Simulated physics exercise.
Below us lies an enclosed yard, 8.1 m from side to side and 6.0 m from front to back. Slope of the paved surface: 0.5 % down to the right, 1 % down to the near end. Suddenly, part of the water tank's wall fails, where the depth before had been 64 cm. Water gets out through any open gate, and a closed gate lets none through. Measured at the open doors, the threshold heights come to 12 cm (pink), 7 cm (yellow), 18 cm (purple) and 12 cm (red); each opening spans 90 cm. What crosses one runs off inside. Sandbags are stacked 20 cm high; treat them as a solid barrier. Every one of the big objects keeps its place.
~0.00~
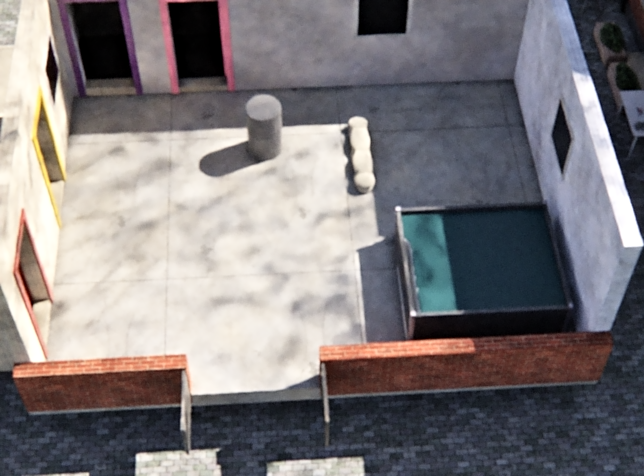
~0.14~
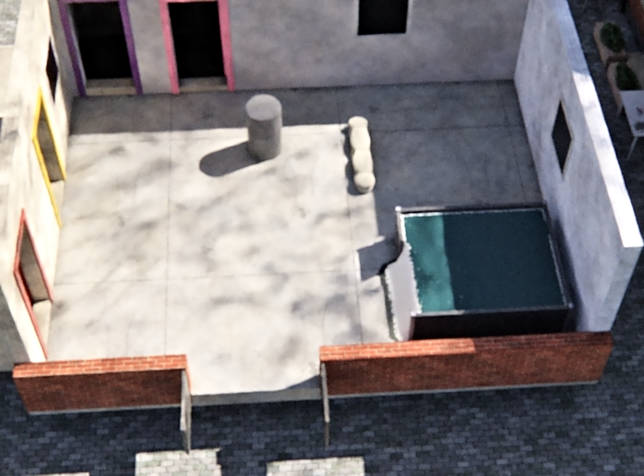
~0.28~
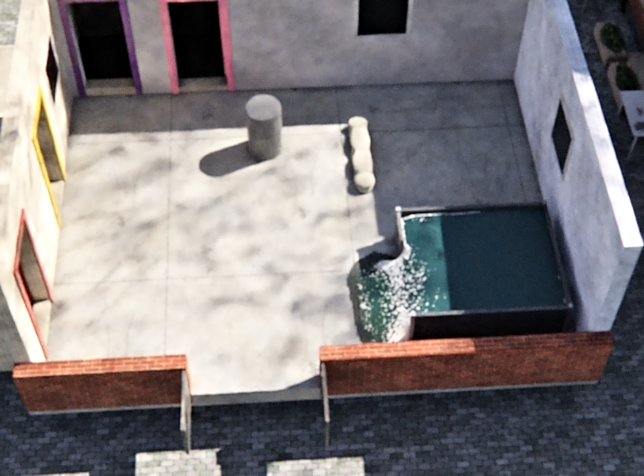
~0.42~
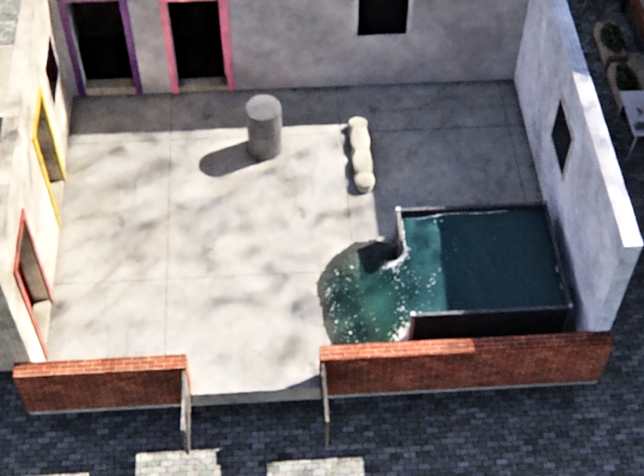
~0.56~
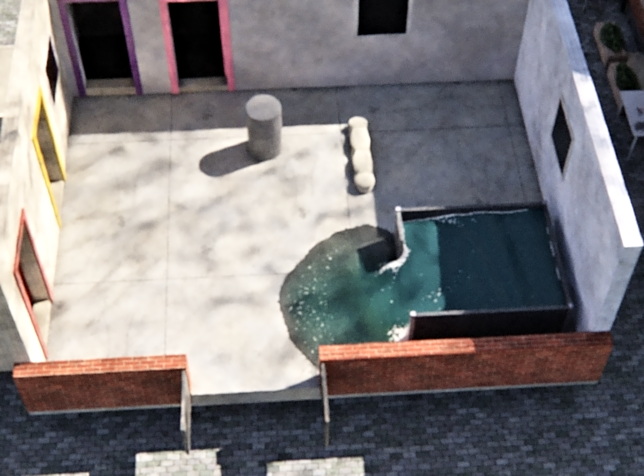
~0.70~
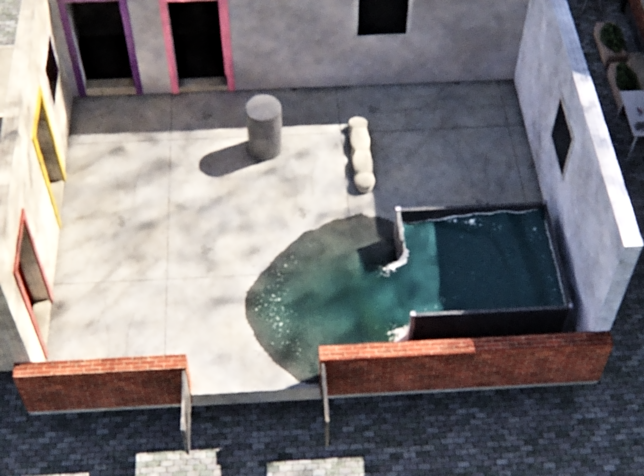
In a walled paved yard, the left side of a tank of green water gave way, and foaming water poured through the gap, spreading leftward across the pale floor in a widening rounded pool.
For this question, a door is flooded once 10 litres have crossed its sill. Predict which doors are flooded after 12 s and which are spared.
One by one: Pink door: Less than stated, yellow door: More than stated, purple door: Less than stated, red door: More than stated.
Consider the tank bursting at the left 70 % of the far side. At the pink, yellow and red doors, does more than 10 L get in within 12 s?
Here's how it goes: Pink falls short, yellow falls short, red falls short.
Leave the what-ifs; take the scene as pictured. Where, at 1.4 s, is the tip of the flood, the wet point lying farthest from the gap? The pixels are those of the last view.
Near (96, 334).
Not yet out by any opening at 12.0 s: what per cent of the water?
Some 72 out of every hundred parts.
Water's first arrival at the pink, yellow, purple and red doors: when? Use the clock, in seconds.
Pink: 5.5 s; yellow: 2.8 s; purple: 4.5 s; red: 1.6 s.
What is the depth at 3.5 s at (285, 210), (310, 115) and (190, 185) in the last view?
Spot by spot: Some 1, 0, then 2 cm.
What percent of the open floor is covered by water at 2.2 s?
Roughly 40 % of the floor.
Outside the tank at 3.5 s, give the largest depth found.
Depth: Approx. 28 cm.
After 1.4 s water covers 30 % of the floor and is deepest (34 cm) near (400, 318); pink door not reached, yellow door not reached, purple door not reached, red door not reached.
After 2.2 s water covers 40 % of the floor and is deepest (34 cm) near (43, 387); pink door not reached, yellow door not reached, purple door not reached, red door 18 cm at the sill, 0 L in.
After 3.5 s water covers 50 % of the floor and is deepest (28 cm) near (44, 377); pink door not reached, yellow door 13 cm at the sill, 4 L in, purple door not reached, red door 25 cm at the sill, 51 L in.
After 7.0 s water covers 65 % of the floor and is deepest (12 cm) near (105, 384); pink door 9 cm at the sill, 0 L in, yellow door 5 cm at the sill, 26 L in, purple door 10 cm at the sill, 0 L in, red door 10 cm at the sill, 114 L in.
After 12.0 s water covers 90 % of the floor and is deepest (8 cm) near (345, 133); pink door 5 cm at the sill, 0 L in, yellow door 5 cm at the sill, 26 L in, purple door 4 cm at the sill, 0 L in, red door 4 cm at the sill, 114 L in.
